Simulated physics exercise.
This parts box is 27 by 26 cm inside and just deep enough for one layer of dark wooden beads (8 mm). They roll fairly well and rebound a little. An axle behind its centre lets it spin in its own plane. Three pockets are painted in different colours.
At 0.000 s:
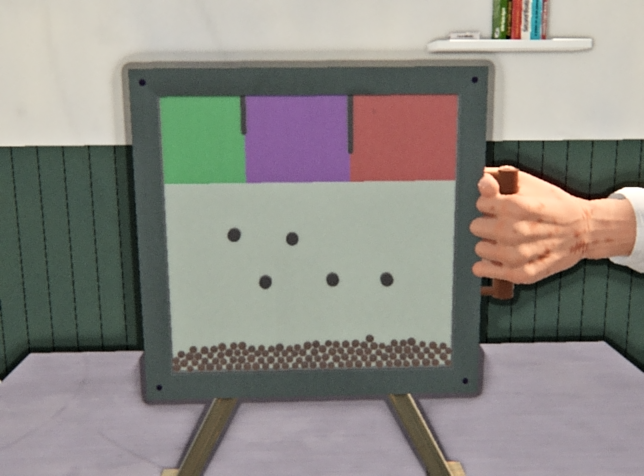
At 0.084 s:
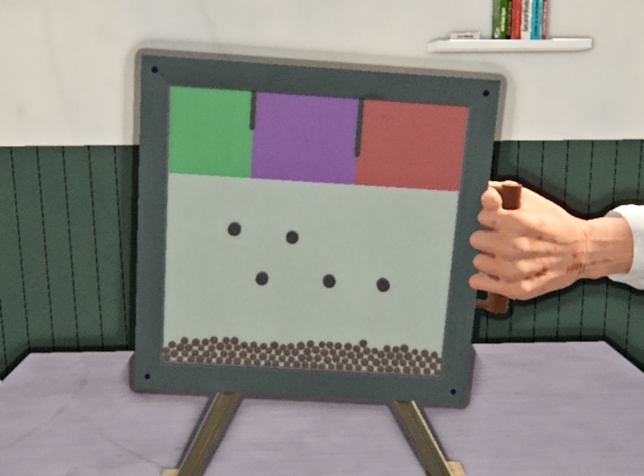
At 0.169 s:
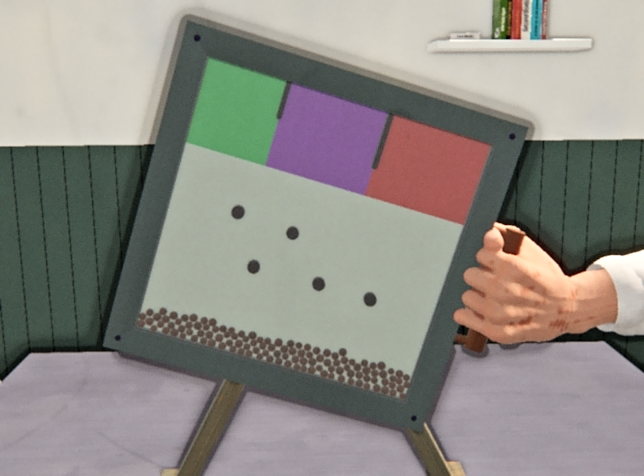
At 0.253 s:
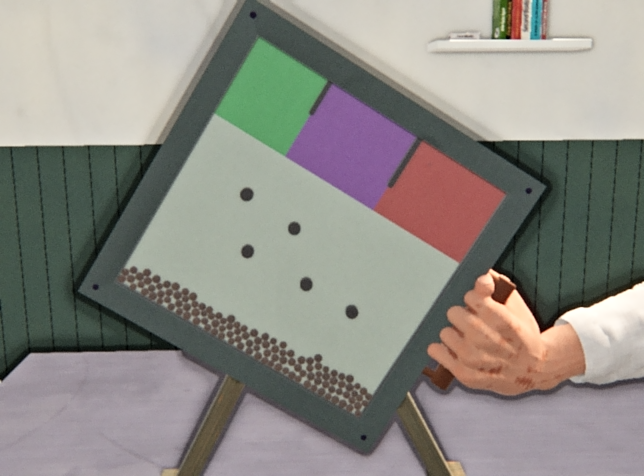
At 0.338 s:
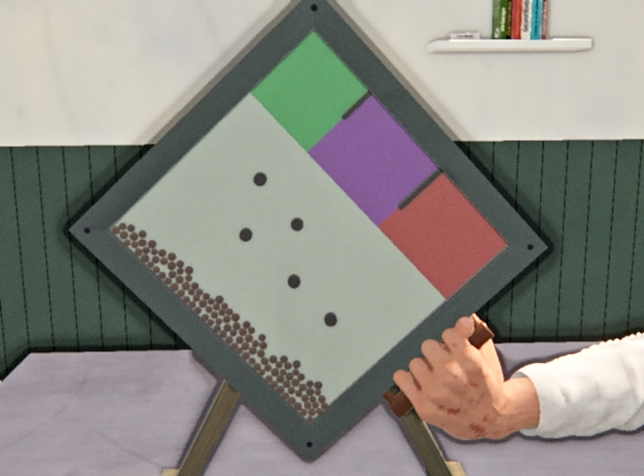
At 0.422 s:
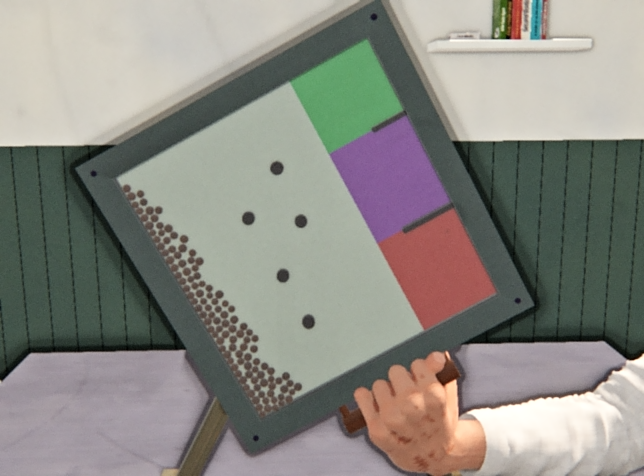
A hand turns a framed box of dark beads clockwise, and the beads shift inside.
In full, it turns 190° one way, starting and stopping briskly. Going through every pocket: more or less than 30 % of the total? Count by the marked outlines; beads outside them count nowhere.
Red: More; purple: Less; green: Less than 30 %.
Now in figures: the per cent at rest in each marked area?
Red pocket: 95; purple pocket: 5; green pocket: 0.
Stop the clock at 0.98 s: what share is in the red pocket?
Roughly 70 per cent.
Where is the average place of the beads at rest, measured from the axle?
About 10 cm left and 8 cm below.
After 0.70 s, it stands 111° clockwise; the beads' middle is 9 cm left of and 8 cm below the centre; red 10 %.
After 0.98 s, it stands 160° clockwise; the beads' middle is 7 cm left of and 10 cm below the centre; red 70 %.
After 1.22 s, it has come round 190° clockwise; the beads' middle is 10 cm left of and 8 cm below the centre; red 95 %, purple 5 %.
Settled by 2.0 s, it has come round 190° clockwise; red 95 %, purple 5 %, green 0 %.
